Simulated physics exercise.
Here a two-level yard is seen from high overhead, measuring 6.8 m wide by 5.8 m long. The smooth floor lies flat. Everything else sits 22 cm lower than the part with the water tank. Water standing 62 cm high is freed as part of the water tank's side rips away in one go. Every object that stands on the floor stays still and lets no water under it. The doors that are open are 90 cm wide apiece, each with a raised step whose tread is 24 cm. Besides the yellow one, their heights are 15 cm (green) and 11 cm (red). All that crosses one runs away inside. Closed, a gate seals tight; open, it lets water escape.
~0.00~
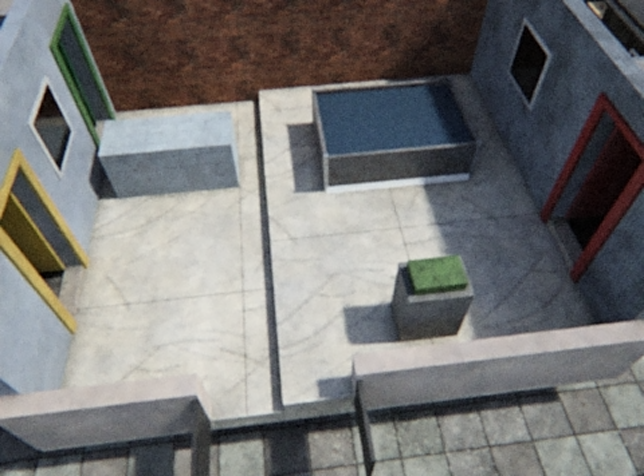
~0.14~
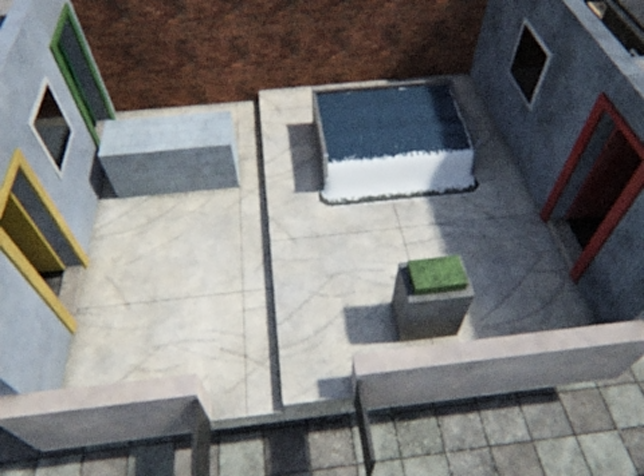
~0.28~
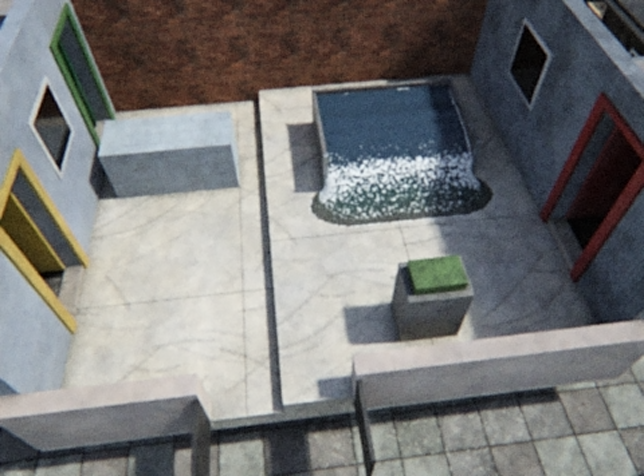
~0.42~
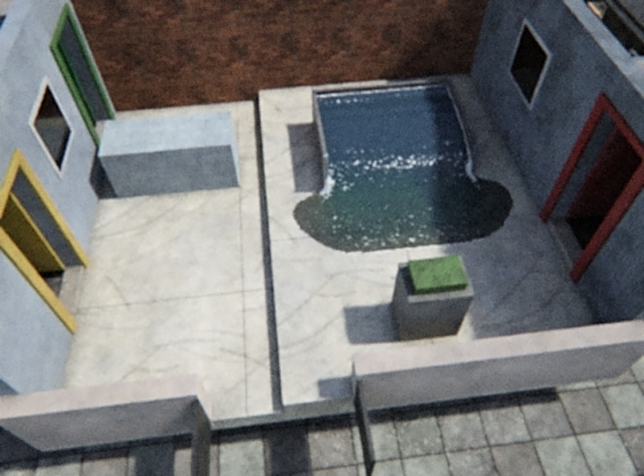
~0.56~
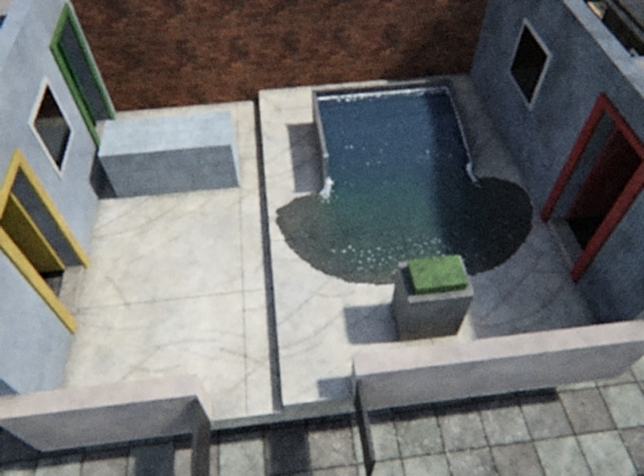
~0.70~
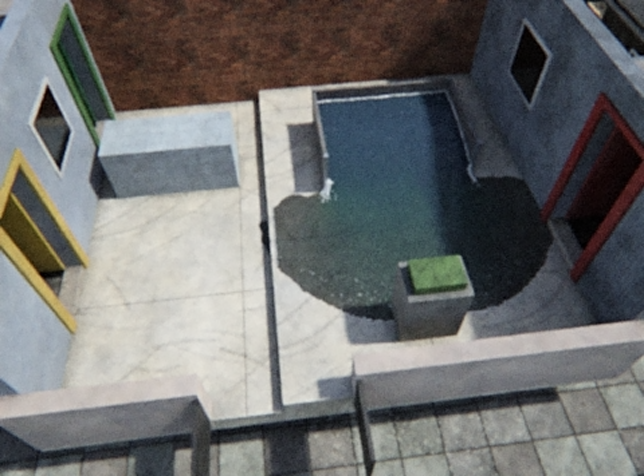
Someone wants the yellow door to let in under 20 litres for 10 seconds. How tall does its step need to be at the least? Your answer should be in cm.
It would need to be roughly 6 cm high.
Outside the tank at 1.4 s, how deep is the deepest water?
Around 39 centimetres.
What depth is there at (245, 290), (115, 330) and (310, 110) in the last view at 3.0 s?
Some 1, 0 and 0 cm.
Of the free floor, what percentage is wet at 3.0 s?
Approximately 45 %.
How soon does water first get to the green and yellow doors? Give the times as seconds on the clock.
Times: Green 6.5 s, yellow 4.0 s.
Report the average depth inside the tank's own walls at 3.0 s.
It averages near 10 cm.
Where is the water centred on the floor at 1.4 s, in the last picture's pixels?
The water's centre is at about (405, 212).
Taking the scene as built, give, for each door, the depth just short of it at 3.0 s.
Door by door in cm - green 0, yellow 0, red 20.
After 1.4 s water covers 35 % of the floor, deepest (39 cm) near (422, 290); it has not reached the yellow door.
After 3.0 s water covers 45 % of the floor, deepest (26 cm) near (529, 354); it has not reached the yellow door.
After 10.0 s water covers 95 % of the floor, deepest (10 cm) near (251, 102); 7 cm at the yellow door, 5 litres in over its 9 cm step.
At the yellow door as built, the water arrived by 4.0 s and peaked near 12 cm at 5.8 s.
Run again over the same 10 s with other heights there, 27 litres in over 5.5 cm, 10 litres over 7.5 cm. The limit of 20 litres is kept from about 6 cm up.
